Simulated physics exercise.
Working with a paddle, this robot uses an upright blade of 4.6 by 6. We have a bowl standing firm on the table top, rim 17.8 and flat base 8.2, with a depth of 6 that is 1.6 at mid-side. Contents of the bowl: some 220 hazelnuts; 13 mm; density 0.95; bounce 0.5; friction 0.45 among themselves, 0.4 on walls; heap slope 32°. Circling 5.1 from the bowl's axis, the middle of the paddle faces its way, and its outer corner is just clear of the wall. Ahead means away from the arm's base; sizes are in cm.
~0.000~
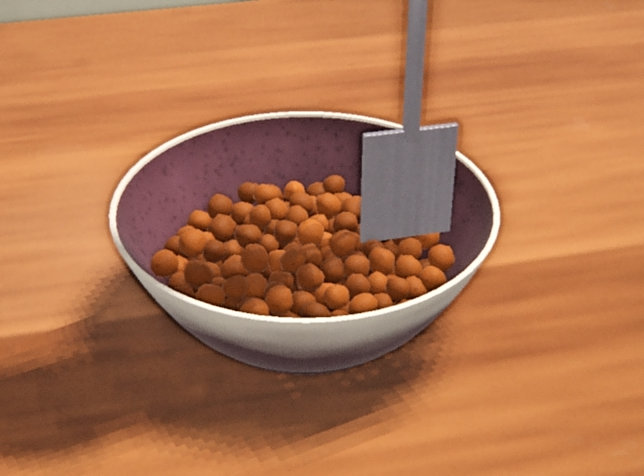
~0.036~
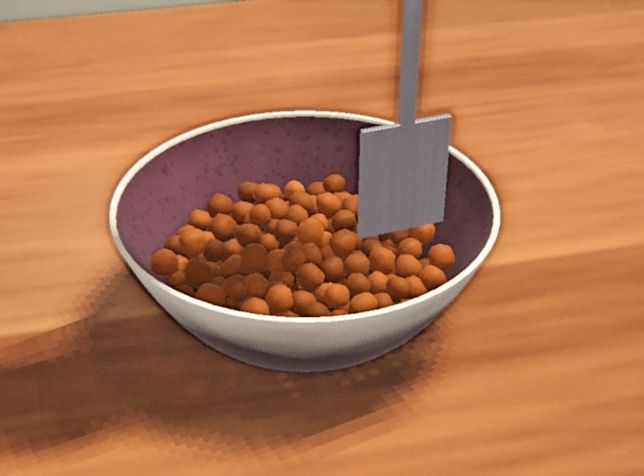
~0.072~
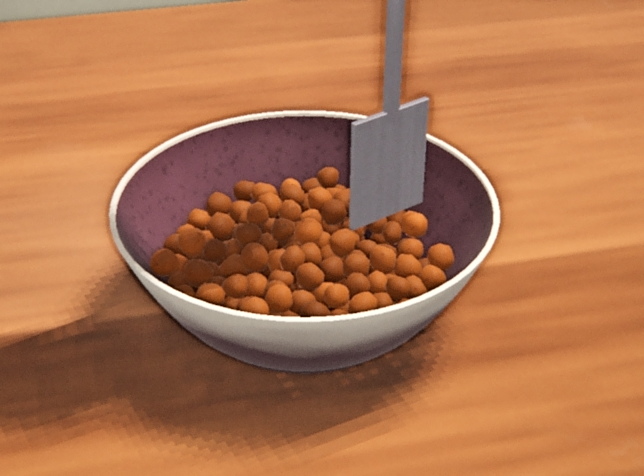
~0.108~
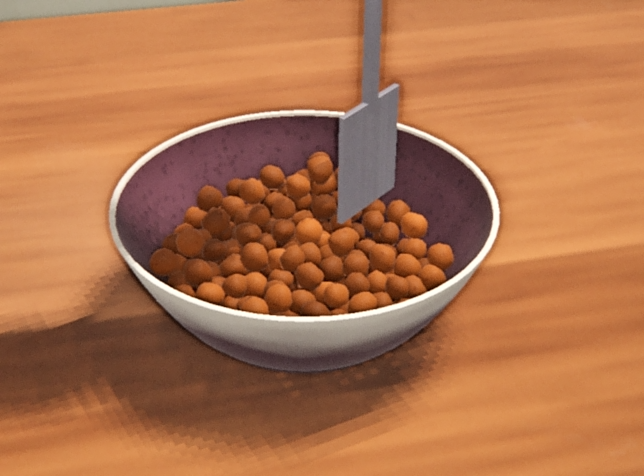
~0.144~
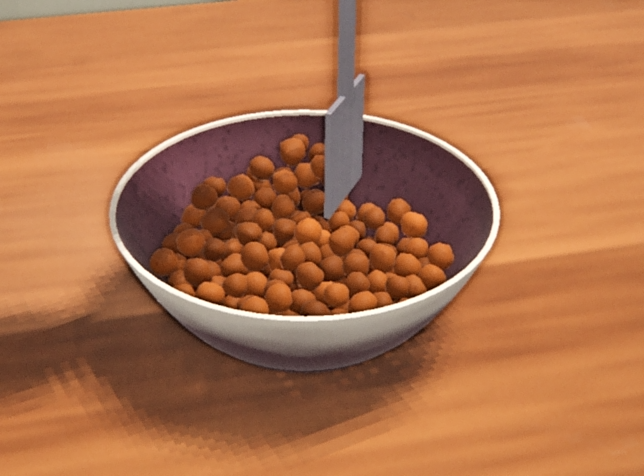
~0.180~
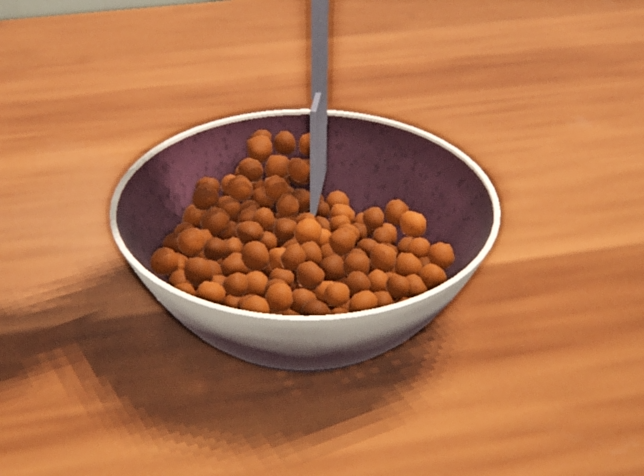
A flat gray paddle swept leftward through a white bowl of small round brown nuts, turning edge-on as it went and pushing some of them into a heap toward the back left side.
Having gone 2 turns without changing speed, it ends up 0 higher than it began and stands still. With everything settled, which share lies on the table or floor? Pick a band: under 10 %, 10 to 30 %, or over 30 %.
Band: 10 to 30 %.
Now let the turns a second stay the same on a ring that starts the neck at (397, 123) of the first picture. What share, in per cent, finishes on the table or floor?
Roughly 25 per cent.
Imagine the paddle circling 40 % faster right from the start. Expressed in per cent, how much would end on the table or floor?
I'd expect about 25 %.
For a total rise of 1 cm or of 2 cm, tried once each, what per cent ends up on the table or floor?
Near 10 in a hundred, then near 0 in a hundred.
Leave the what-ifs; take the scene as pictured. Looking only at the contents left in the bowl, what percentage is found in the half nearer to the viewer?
Estimate: Some 45 %.
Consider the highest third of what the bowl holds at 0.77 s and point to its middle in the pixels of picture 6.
Near (411, 225).
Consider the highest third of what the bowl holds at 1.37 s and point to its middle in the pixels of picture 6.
It is centred roughly at (292, 305).
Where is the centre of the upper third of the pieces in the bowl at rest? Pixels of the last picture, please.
Around (345, 224).
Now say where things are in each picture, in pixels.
In the first frame, the paddle neck at (413, 100), 0° round; upper third of the load around (295, 250), from x 165 to 440, top at y 185; 223 in the bowl.
In the second frame, the paddle neck at (408, 94), 7° round; upper third of the load around (295, 249), from x 165 to 440, top at y 185.
In the third frame, the paddle neck at (392, 82), 22° round; upper third of the load around (293, 249), from x 165 to 440, top at y 180.
In the fourth frame, the paddle neck at (371, 72), 38° round; upper third of the load around (288, 245), from x 165 to 440, top at y 165.
In the fifth frame, the paddle neck at (346, 65), 54° round; upper third of the load around (281, 242), from x 165 to 440, top at y 145.
In the sixth frame, the paddle neck at (319, 61), 69° round; upper third of the load around (276, 241), from x 165 to 440, top at y 140; 223 in the bowl.
After 0.77 s, 326° round, highest piece 7 above the table; 212 in the bowl, 9 on the table or floor, 2 in flight or on the tool.
After 1.37 s, 223° round, highest piece 7 above the table; 193 in the bowl, 27 on the table or floor, 3 in flight or on the tool.
After 1.87 s, 0° round, highest piece 6 above the table; 183 in the bowl, 40 on the table or floor.
After 2.57 s, 0° round, highest piece 6 above the table; 183 in the bowl, 40 on the table or floor.
In the end, 183 in the bowl, 40 on the table or floor. That is 18 % on the table or floor.
